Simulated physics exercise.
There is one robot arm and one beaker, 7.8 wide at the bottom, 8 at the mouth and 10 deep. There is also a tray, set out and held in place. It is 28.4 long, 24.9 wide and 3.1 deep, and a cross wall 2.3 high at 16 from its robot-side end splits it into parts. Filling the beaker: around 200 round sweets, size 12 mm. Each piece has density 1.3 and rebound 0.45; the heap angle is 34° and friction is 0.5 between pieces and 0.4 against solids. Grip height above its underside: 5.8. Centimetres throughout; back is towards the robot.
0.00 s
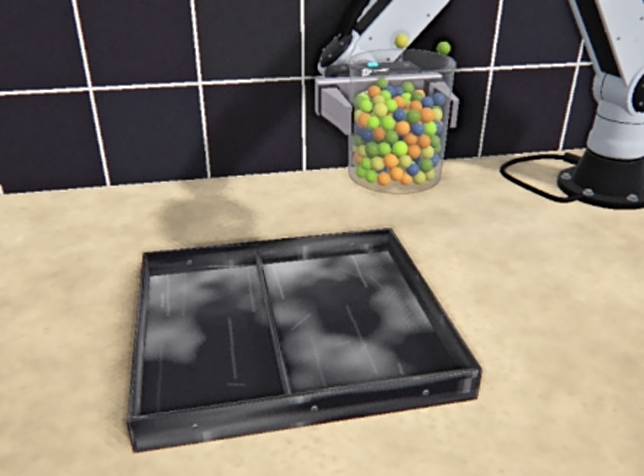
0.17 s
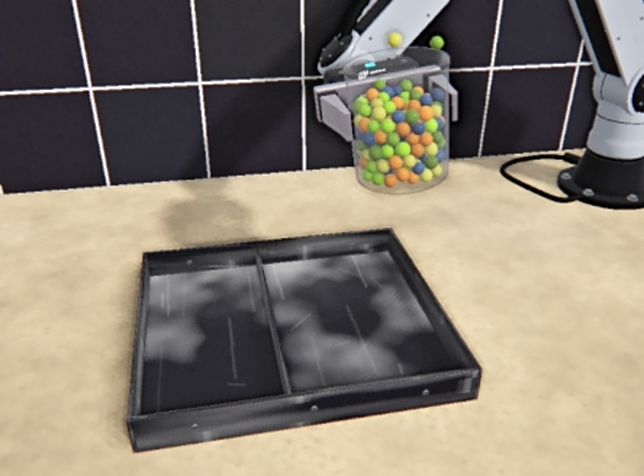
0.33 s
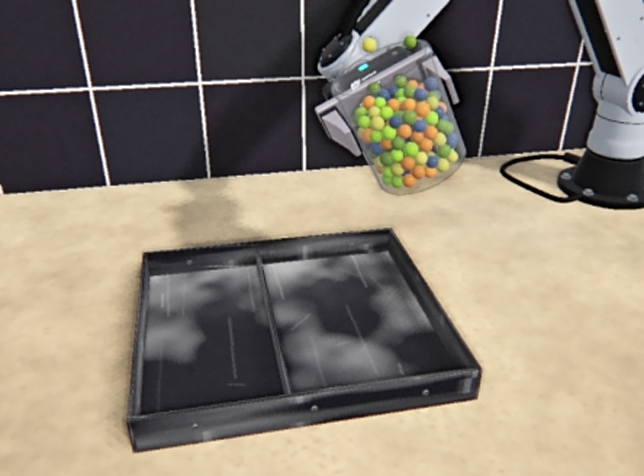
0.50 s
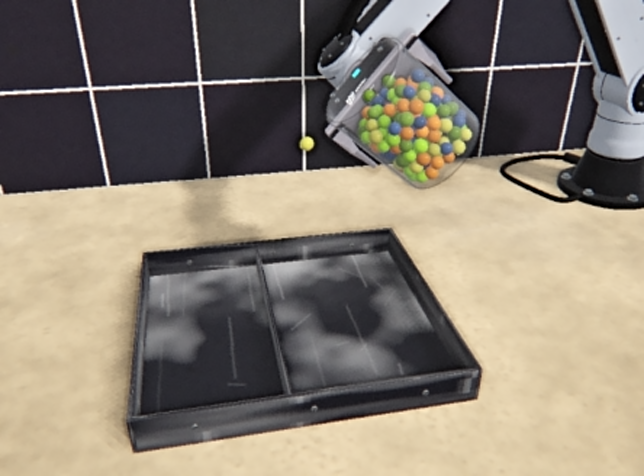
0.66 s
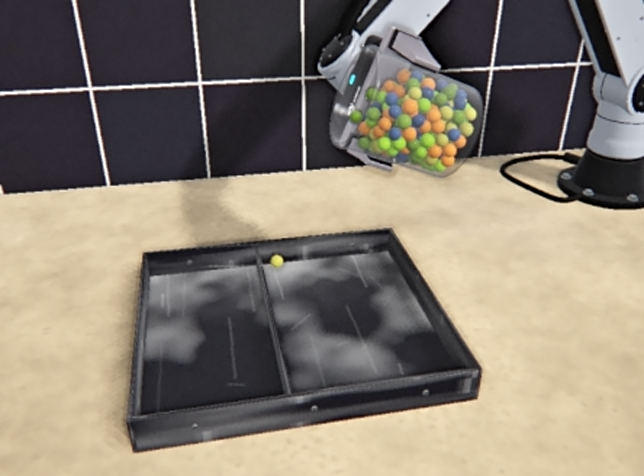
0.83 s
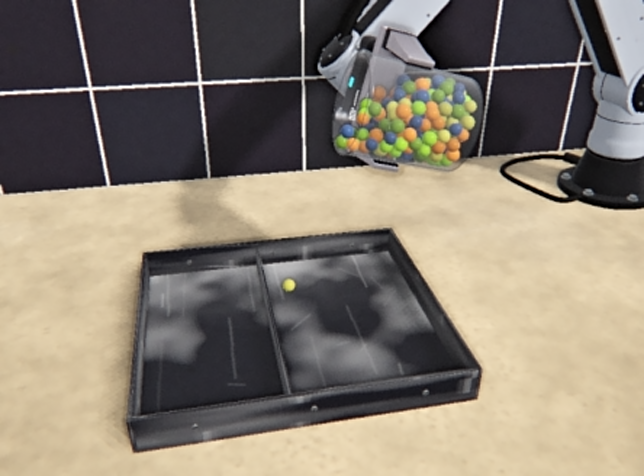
A robot arm tilts a clear beaker of colourful balls, and one yellow ball drops into the tray.
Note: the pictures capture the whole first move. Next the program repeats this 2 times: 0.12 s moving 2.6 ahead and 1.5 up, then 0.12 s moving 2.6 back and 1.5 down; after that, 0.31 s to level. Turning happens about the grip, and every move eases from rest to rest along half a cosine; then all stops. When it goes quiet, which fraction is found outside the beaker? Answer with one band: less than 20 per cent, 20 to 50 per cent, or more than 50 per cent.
20 to 50 per cent.
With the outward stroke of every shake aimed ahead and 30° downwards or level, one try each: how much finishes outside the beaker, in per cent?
Try one gives about 10 in a hundred, try two about 25 in a hundred.
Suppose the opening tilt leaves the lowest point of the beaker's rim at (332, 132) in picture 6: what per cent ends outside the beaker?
Around 10 in a hundred.
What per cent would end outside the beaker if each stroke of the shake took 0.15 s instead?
It would come to around 15 %.
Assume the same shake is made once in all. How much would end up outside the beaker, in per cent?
That change gives some 15 percent.
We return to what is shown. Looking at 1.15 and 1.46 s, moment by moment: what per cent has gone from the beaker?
First it's 10 percent, and after that 30 percent.
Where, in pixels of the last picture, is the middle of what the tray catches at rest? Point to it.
It lands close to (288, 321).
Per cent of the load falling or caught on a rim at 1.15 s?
It amounts to roughly 7 in a hundred.
After 1.15 s, tilted 75° forward, highest piece 25 above the table; 178 in the beaker, 7 in the robot-side part, 3 in the far-side part, 14 in flight or on a rim.
After 1.46 s, tilted 39° forward, highest piece 24 above the table; 138 in the beaker, 39 in the robot-side part, 20 in the far-side part, 1 on the table or floor, 4 in flight or on a rim.
After 1.82 s, level, highest piece 23 above the table; 137 in the beaker, 41 in the robot-side part, 23 in the far-side part, 1 on the table or floor.
After 2.87 s, level, highest piece 23 above the table; 137 in the beaker, 41 in the robot-side part, 23 in the far-side part, 1 on the table or floor.
At rest, 137 in the beaker, 41 in the robot-side part, 23 in the far-side part, 1 on the table or floor. That is 32 % outside the beaker.
